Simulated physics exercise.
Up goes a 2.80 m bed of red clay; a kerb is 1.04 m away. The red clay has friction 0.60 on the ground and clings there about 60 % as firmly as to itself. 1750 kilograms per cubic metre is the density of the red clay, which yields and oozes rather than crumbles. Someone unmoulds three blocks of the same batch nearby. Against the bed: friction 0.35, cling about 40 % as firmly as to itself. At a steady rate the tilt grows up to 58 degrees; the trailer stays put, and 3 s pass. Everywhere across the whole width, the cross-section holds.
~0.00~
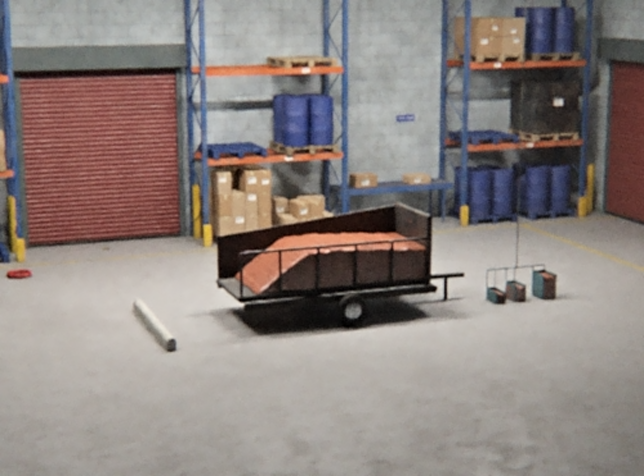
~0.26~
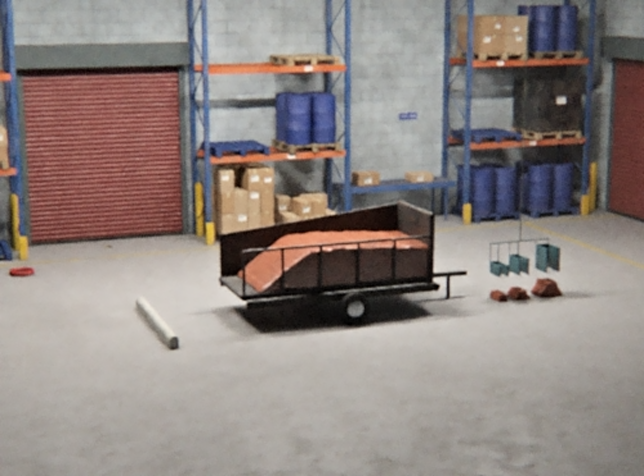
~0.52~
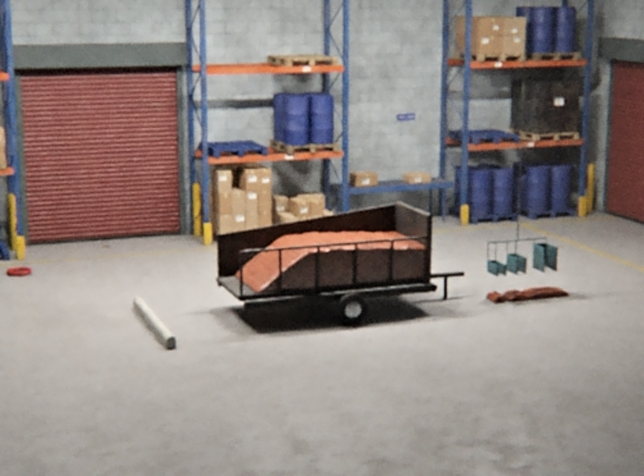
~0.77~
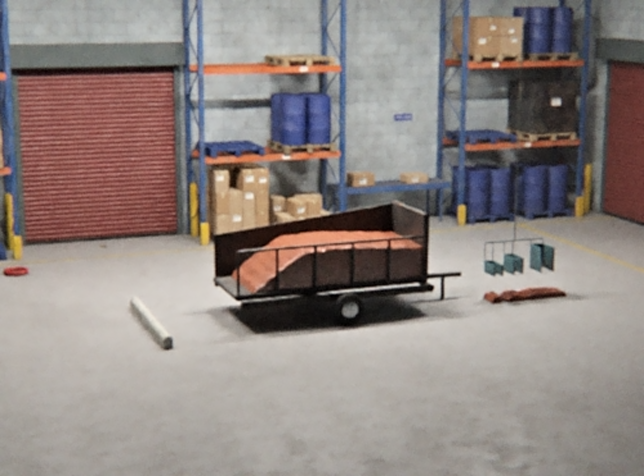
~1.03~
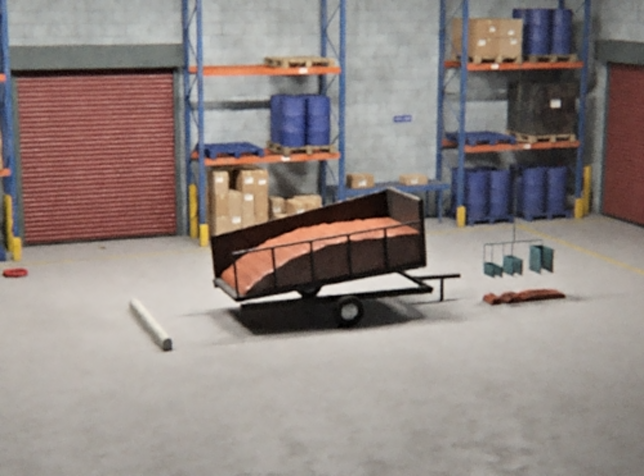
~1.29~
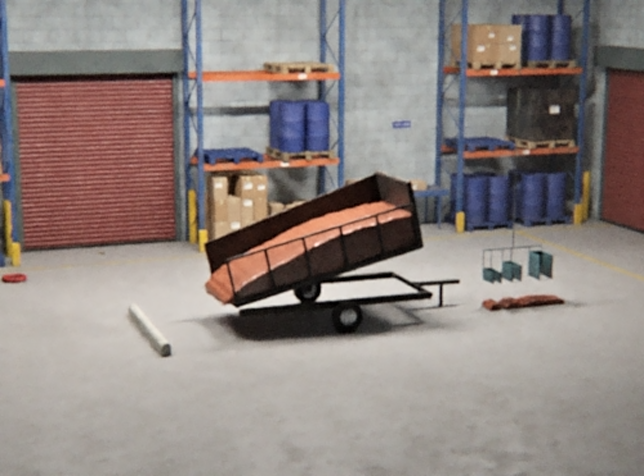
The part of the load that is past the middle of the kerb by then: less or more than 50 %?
Answer: A larger amount than 50 per cent.
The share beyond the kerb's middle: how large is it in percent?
I'd put it near 65 %.
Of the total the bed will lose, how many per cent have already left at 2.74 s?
Reading: Approx. 80 per cent.
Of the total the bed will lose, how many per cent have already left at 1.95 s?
Roughly 20 percent.
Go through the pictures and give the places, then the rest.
Top of the high end at (427, 218), tilt 0 degrees; leading edge of the red clay at (260, 292); blocks stand 14 cm, 22 cm, 34 cm (left to right), in the first picture.
Top of the high end at (430, 217), tilt 0 degrees; leading edge of the red clay at (263, 290); blocks stand 12 cm, 14 cm, 23 cm (left to right), in the second picture.
Top of the high end at (428, 217), tilt 0 degrees; leading edge of the red clay at (260, 290); blocks stand 11 cm, 11 cm, 11 cm (left to right), in the third picture.
Top of the high end at (424, 217), tilt 0 degrees; leading edge of the red clay at (256, 290); blocks stand 11 cm, 11 cm, 11 cm (left to right), in the fourth picture.
Top of the high end at (418, 202), tilt 5 degrees; leading edge of the red clay at (245, 292); blocks stand 11 cm, 11 cm, 11 cm (left to right), in the fifth picture.
Top of the high end at (407, 185), tilt 13 degrees; leading edge of the red clay at (227, 306); blocks stand 11 cm, 11 cm, 11 cm (left to right), in the sixth picture.
After 1.95 s, the tilt is 32 degrees, 76 % is on the bed and 0 % past the kerb's middle.
After 2.74 s, the tilt is 55 degrees, 19 % is on the bed and 31 % past the kerb's middle.
After 3.52 s, the tilt is 58 degrees, none is on the bed and 63 % past the kerb's middle.
After 4.30 s, the tilt is 58 degrees, none is on the bed and 64 % past the kerb's middle.
After 6.00 s, at the end, the tilt is 58 degrees, none is on the bed and 64 % past the kerb's middle.
